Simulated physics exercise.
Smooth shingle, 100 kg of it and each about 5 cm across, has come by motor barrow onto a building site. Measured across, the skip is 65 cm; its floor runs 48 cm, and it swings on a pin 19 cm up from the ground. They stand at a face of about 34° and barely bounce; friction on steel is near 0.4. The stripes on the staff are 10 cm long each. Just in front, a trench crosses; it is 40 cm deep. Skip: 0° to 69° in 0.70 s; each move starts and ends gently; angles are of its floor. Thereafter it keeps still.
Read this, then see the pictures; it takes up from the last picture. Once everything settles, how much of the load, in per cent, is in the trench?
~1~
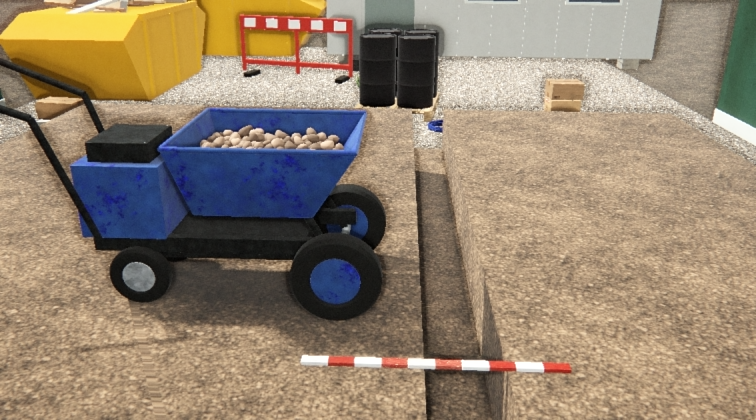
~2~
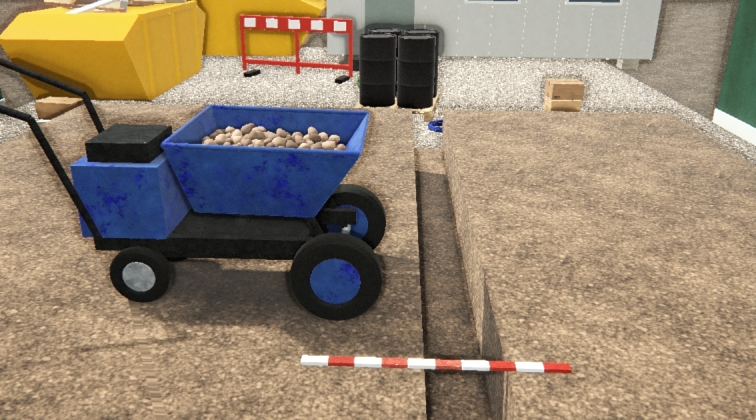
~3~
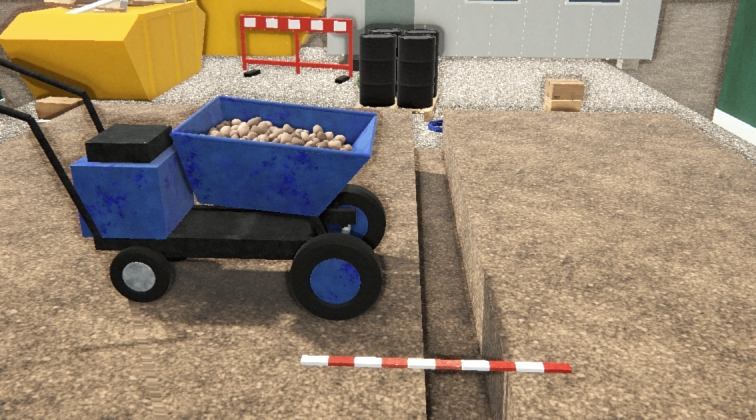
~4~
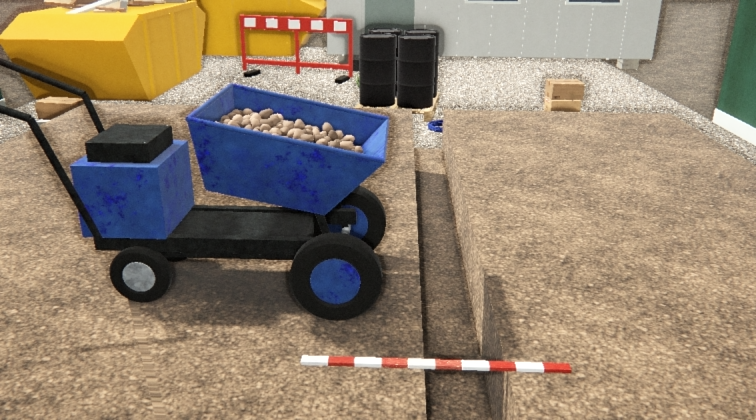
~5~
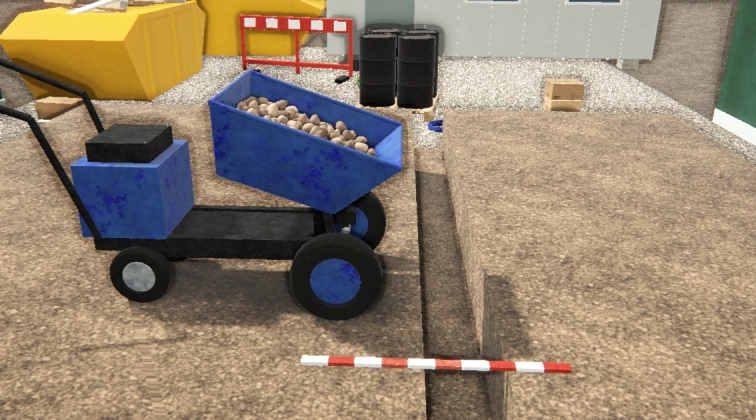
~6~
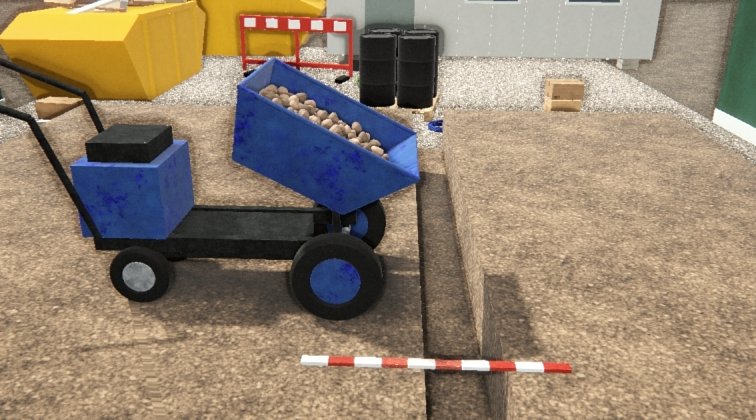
Once it settles, about 26 per cent of the load is there.
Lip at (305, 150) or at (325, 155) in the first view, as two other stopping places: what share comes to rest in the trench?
First place: Near 60%; second place: Near 45%.
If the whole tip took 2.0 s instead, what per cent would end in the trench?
Estimate: About 50 %.
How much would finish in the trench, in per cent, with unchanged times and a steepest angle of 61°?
In that case around 25 percent.
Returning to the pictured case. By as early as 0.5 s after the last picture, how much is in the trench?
Roughly 5 percent of the load.
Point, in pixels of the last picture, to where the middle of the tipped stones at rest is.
Look at roughly (539, 286).
Then, 0.2 s after the last picture the floor is at 58°, 100 % in the skip; the foremost stones are at (435, 196).
Then, 0.5 s after the last picture the floor is at 69°, 72 % in the skip, 6 % in the trench, 22 % past the trench; the foremost stones are at (548, 268).
Then, 0.8 s after the last picture the floor is at 69°, 24 % in the skip, 6 % in the trench, 70 % past the trench; the foremost stones are at (694, 285).
Then, 2.8 s after the last picture the floor is at 69°, 0 % in the skip, 26 % in the trench, 74 % past the trench; the foremost stones are past the picture's edge.
